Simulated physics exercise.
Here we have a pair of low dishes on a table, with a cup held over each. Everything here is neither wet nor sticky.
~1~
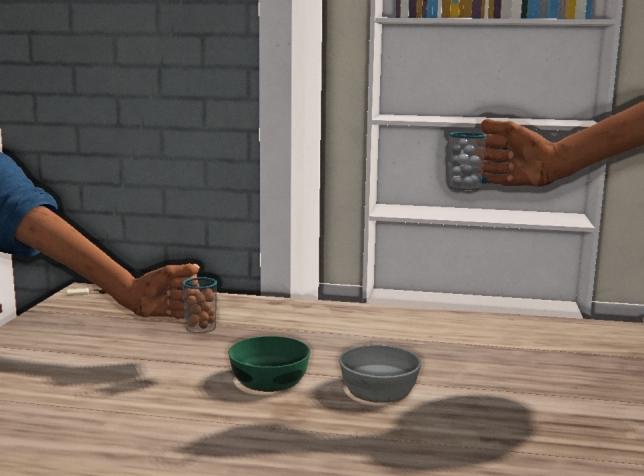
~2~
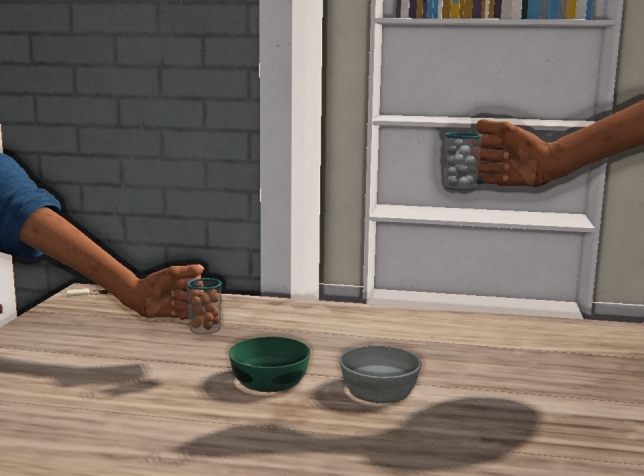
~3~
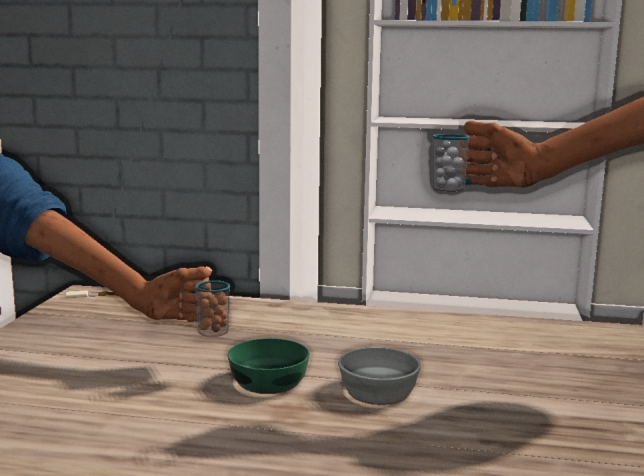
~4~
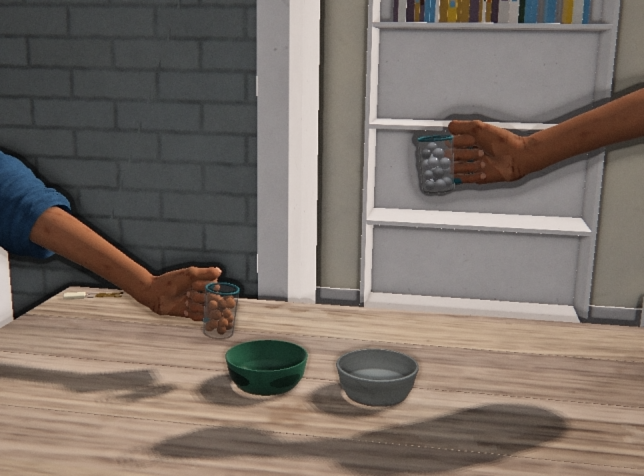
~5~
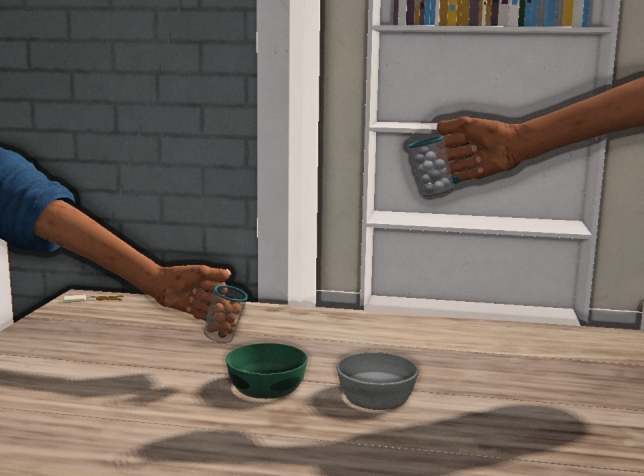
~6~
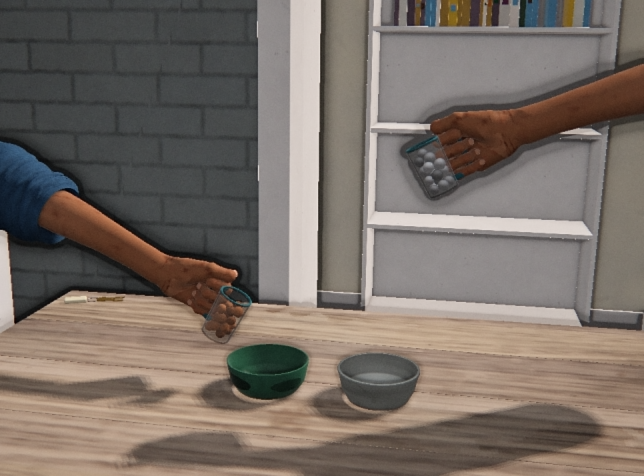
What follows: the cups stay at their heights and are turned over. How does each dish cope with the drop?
By the end, the dish on the left retains the full cupful, while the one on the right fails to hold them all.
Then, 0.24 s later than the last frame, left, every one still in the cup; right, every one still in the cup.
Then, 0.56 s later than the last frame, left, every one still in the cup; right, every one still in the cup.
Then, 0.89 s later than the last frame, left, almost all still in the cup, about a tenth in the dish, about a tenth in the air; right, roughly half still in the cup, about a tenth in the dish, roughly half in the air.
When it is over, left, every one in the dish, not one outside the dish; right, roughly half in the dish, roughly half outside the dish.
